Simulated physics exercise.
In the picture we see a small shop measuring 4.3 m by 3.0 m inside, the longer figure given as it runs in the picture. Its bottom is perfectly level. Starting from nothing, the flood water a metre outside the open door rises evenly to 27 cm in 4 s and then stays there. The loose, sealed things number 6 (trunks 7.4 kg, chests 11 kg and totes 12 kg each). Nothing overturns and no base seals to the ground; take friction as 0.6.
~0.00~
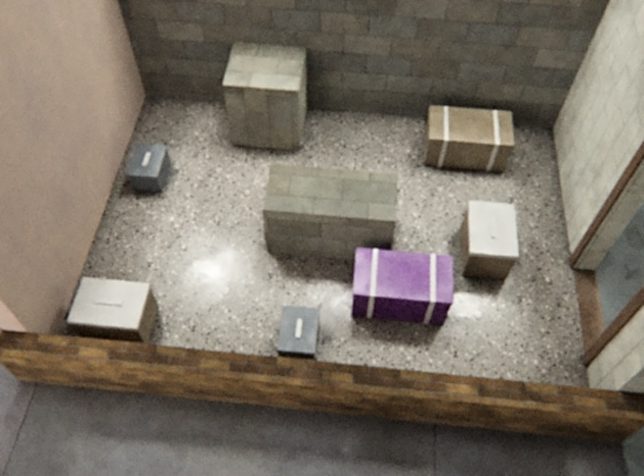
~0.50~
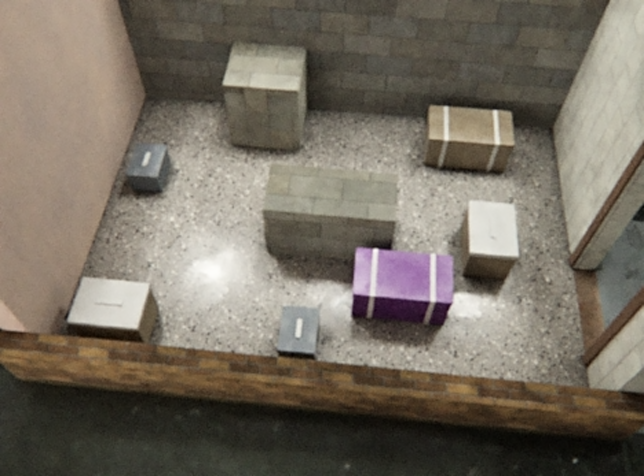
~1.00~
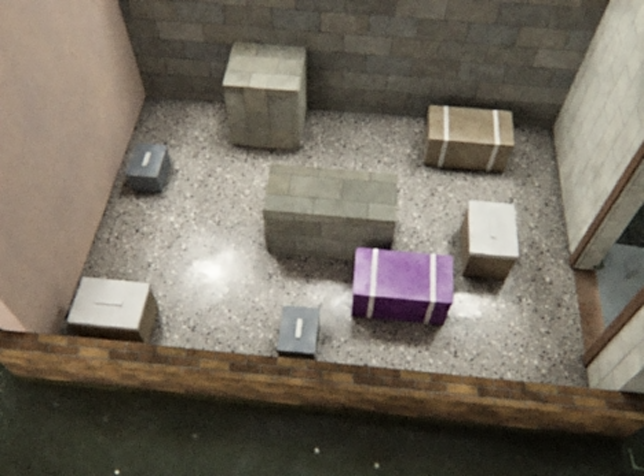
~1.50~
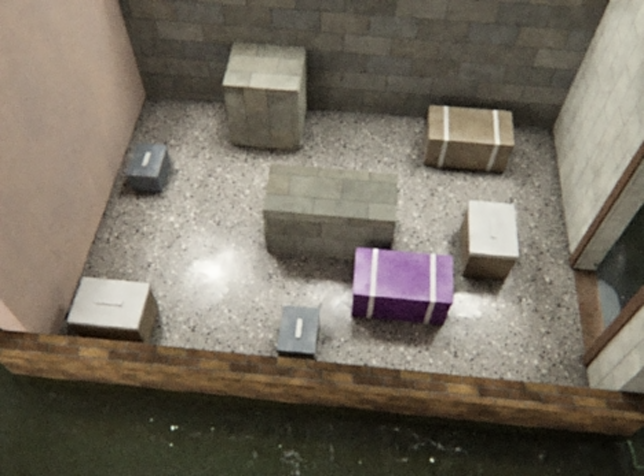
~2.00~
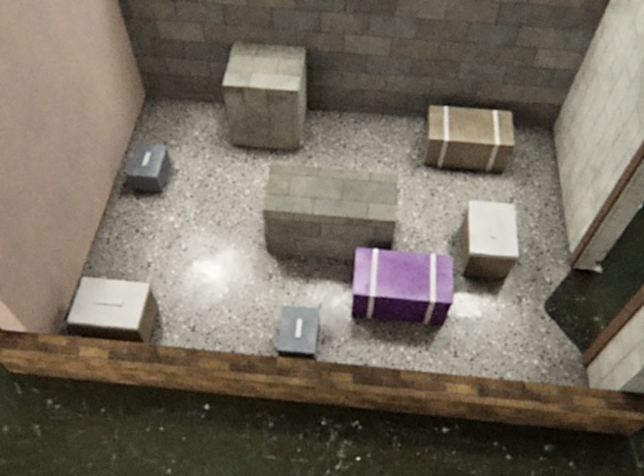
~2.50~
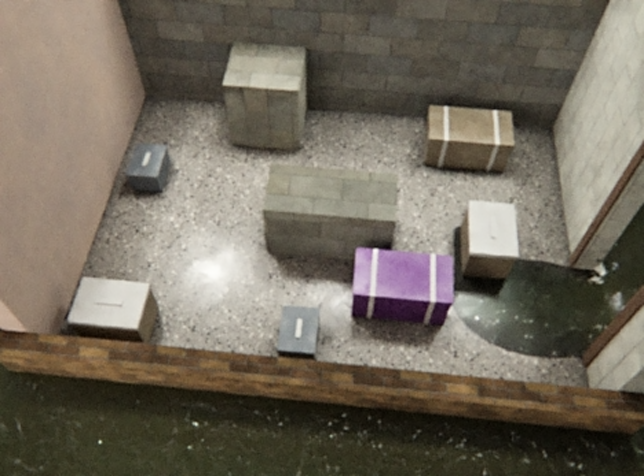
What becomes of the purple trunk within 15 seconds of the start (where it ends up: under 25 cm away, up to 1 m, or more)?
I expect it ends up well away.
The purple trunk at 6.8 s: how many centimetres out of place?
Displacement near 250 cm.
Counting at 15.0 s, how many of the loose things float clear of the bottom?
Count at that moment: 6.
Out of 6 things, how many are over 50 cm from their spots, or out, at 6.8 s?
3 in all.
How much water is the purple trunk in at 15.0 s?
Depth: About 16 cm.
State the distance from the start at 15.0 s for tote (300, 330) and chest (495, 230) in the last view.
Net displacement, in order: 200 cm; 50 cm.
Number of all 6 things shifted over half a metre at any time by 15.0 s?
That adds up to 6.
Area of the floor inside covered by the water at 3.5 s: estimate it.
About 3.5 m2 is covered.
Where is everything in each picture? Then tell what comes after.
The first frame shows the purple trunk at (404, 275) rests on the ground; water covers 0.0 m2; 0 of 6 have shifted.
The second frame shows the purple trunk at (404, 275), on the bottom; 0.0 m2 under water; 0 of 6 have shifted.
The third frame shows the purple trunk at (404, 275) rests on the ground; 0.0 m2 under water; 0 of 6 have shifted.
The fourth frame shows the purple trunk at (404, 275) rests on the ground; water covers 0.0 m2; 0 of 6 have shifted.
The fifth frame shows the purple trunk at (404, 275) rests on the ground; 0.1 m2 under water; 0 of 6 have shifted.
The sixth frame shows the purple trunk at (404, 275) rests on the ground; water covers 0.8 m2; 0 of 6 have shifted.
After 3.5 s the purple trunk is near (383, 272), 0.2 m from its start, aground; 0 afloat.
After 6.8 s the purple trunk is near (123, 194), 2.5 m from its start, afloat; 4 afloat.
After 11.0 s the purple trunk is near (189, 126), 2.4 m from its start, afloat; 6 afloat.
After 15.0 s the purple trunk is near (241, 164), 1.7 m from its start, afloat; 6 afloat.
